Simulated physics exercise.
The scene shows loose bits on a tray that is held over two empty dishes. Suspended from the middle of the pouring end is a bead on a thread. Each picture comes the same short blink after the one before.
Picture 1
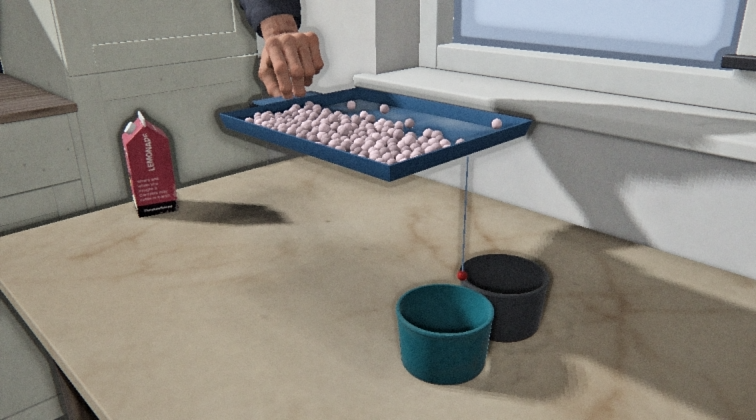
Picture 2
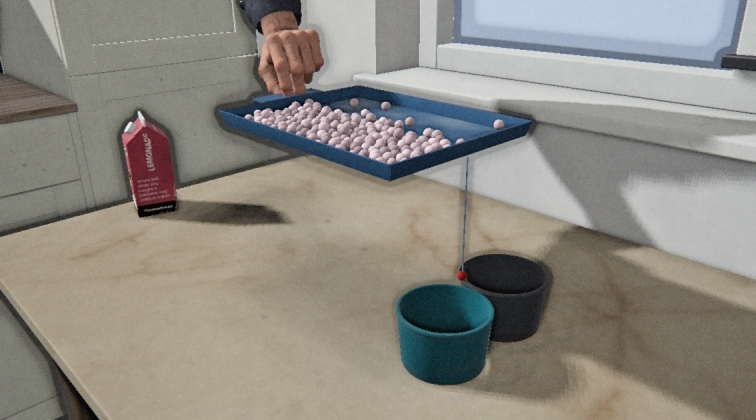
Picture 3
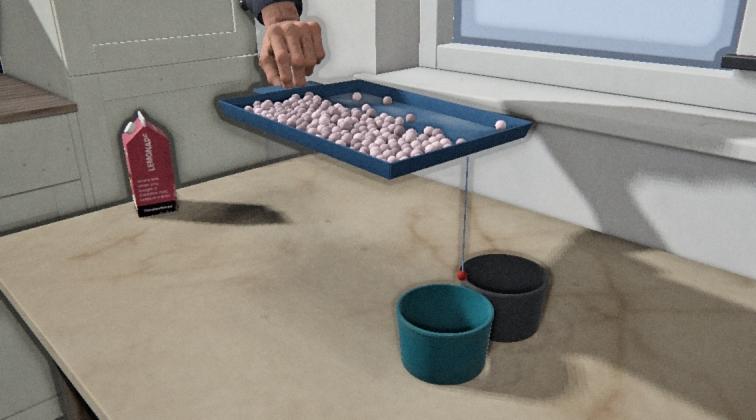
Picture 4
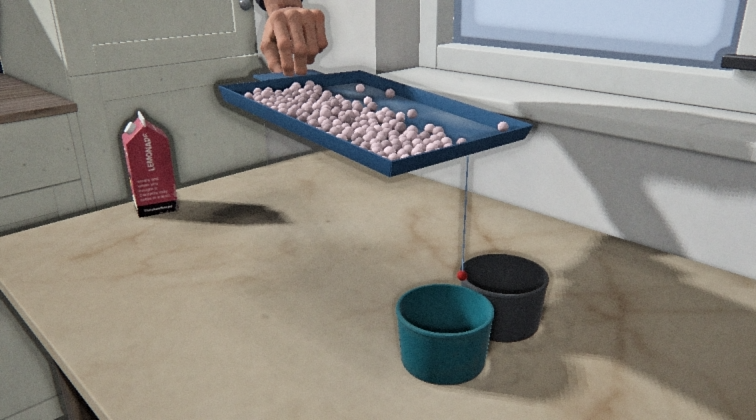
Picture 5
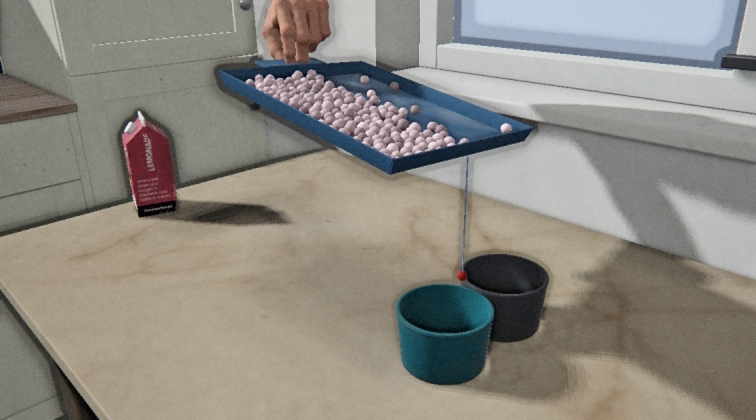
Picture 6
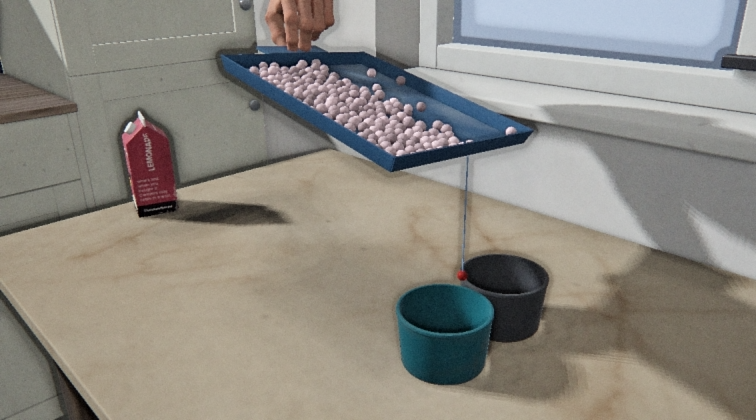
A hand at the top raises the far left end of a blue tray, which slowly tilts toward the right while its pale pink beads shift slightly, and the camera stays still. The setting is a kitchen counter with a marbled beige top beside a window, seen from slightly above. A dark red carton stands at left, and a teal dish sits before a dark grey one at right, near a small red bead on a thread.
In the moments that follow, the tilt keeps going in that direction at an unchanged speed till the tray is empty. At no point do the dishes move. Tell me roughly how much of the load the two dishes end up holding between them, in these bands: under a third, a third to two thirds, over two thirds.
Between them they hold a third to two thirds of it.
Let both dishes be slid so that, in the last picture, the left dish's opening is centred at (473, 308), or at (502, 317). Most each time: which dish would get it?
Result 1: The right-hand one; result 2: The right-hand one.
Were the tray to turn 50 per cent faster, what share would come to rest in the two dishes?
Near 30 in a hundred.
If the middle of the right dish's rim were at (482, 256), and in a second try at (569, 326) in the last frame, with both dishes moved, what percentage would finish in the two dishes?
In order: 0 percent and 0 percent.
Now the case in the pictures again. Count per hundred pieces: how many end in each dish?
Left dish 0 per cent; right dish 40 per cent.
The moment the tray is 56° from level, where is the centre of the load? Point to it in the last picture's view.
The load's middle is around (492, 136).
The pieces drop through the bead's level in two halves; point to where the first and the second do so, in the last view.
For the early half I get (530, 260), and for the late half (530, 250).
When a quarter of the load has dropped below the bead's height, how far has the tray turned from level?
It has tipped about 65 degrees.
Just after the last frame, tray tipped steeply; the larger part on the tray; about a tenth in the right dish; about a tenth outside both; about a tenth in the air.
A moment on, tray tipped right over; just a few on the tray; just a few in the left dish; roughly a third in the right dish; roughly half outside both; about a tenth in the air.
Further on, tray tipped past a quarter turn; just a few in the left dish; roughly half in the right dish; roughly half outside both.
When it is over, tray tipped past a quarter turn; just a few in the left dish; roughly half in the right dish; roughly half outside both.
